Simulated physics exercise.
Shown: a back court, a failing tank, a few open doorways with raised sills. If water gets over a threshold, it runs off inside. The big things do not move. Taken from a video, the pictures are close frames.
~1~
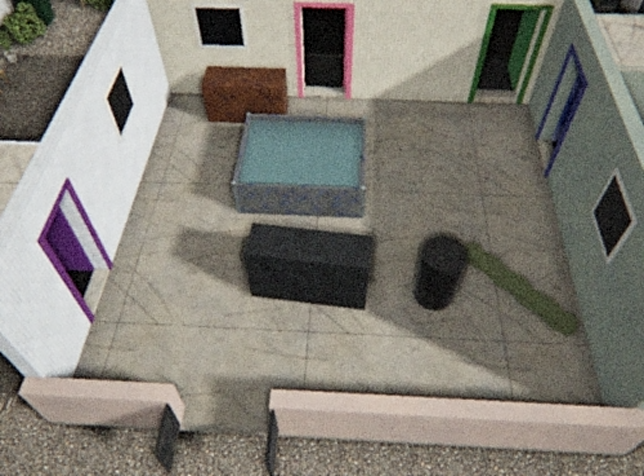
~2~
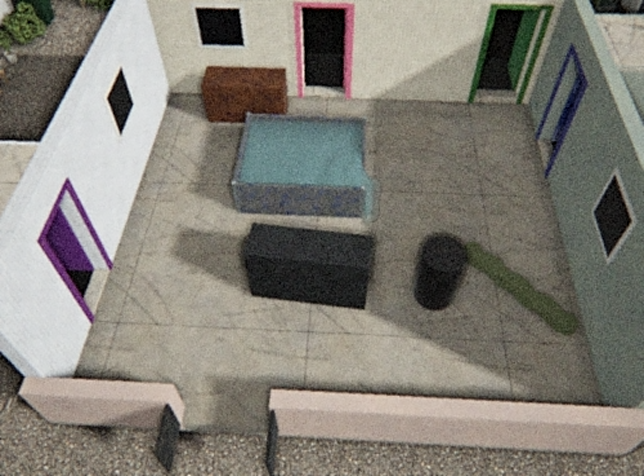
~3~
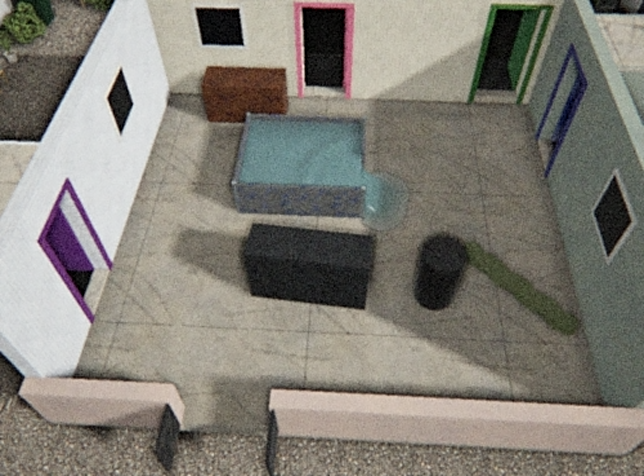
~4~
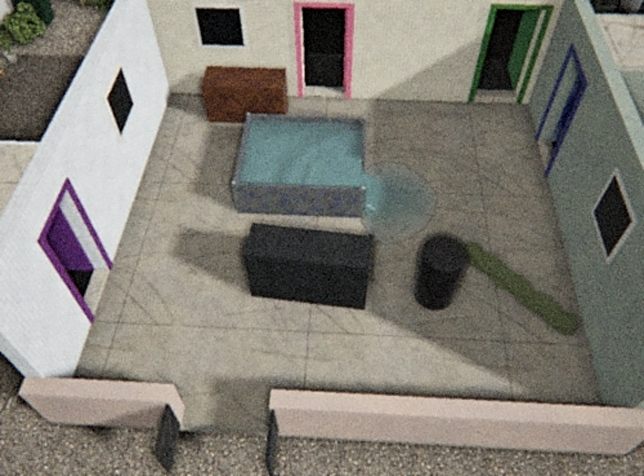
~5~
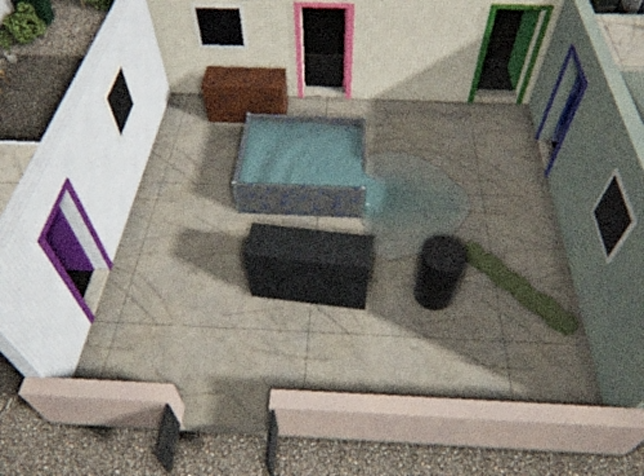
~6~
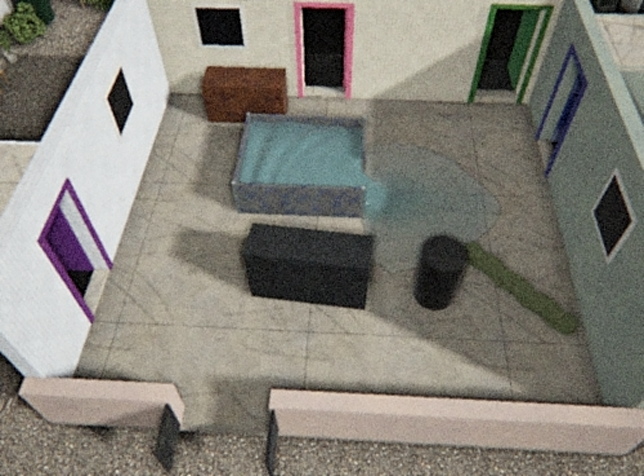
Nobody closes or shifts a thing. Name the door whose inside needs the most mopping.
Blue.
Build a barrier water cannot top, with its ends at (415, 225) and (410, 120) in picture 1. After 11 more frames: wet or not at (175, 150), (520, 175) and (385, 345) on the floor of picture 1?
Spot by spot, my read is still bare, then still bare, then reached by the flood.
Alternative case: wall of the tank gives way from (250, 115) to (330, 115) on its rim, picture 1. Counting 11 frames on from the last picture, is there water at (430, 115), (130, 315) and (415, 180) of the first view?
The first spot is soaked through, the second is left untouched and the third is left untouched.
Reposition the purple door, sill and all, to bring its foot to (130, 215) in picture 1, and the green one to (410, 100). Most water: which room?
The blue one.
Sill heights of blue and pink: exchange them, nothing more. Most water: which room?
The door marked blue.
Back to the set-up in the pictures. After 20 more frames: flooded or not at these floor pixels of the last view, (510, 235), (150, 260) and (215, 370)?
Going through them in order, I'd say waterlogged, then spared, then spared.
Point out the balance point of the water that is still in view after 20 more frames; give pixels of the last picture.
I reckon somewhere around (403, 206).
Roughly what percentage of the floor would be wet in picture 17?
Some 30 per cent.
A moment on, water covers 20 % of the floor; purple door not reached, green door not reached, blue door not reached, pink door not reached.
Next, water covers 30 % of the floor; purple door not reached, green door not reached, blue door some in, pink door not reached.
Then, water covers 35 % of the floor; purple door not reached, green door wet at the sill, nothing in, blue door a lot in, pink door not reached.
Later, water covers 55 % of the floor; purple door not reached, green door a trickle in, blue door a lot in, pink door wet at the sill, nothing in.
In the end, water covers 80 % of the floor; purple door wet at the sill, nothing in, green door a trickle in, blue door a lot in, pink door wet at the sill, nothing in; the blue door has let in the most.
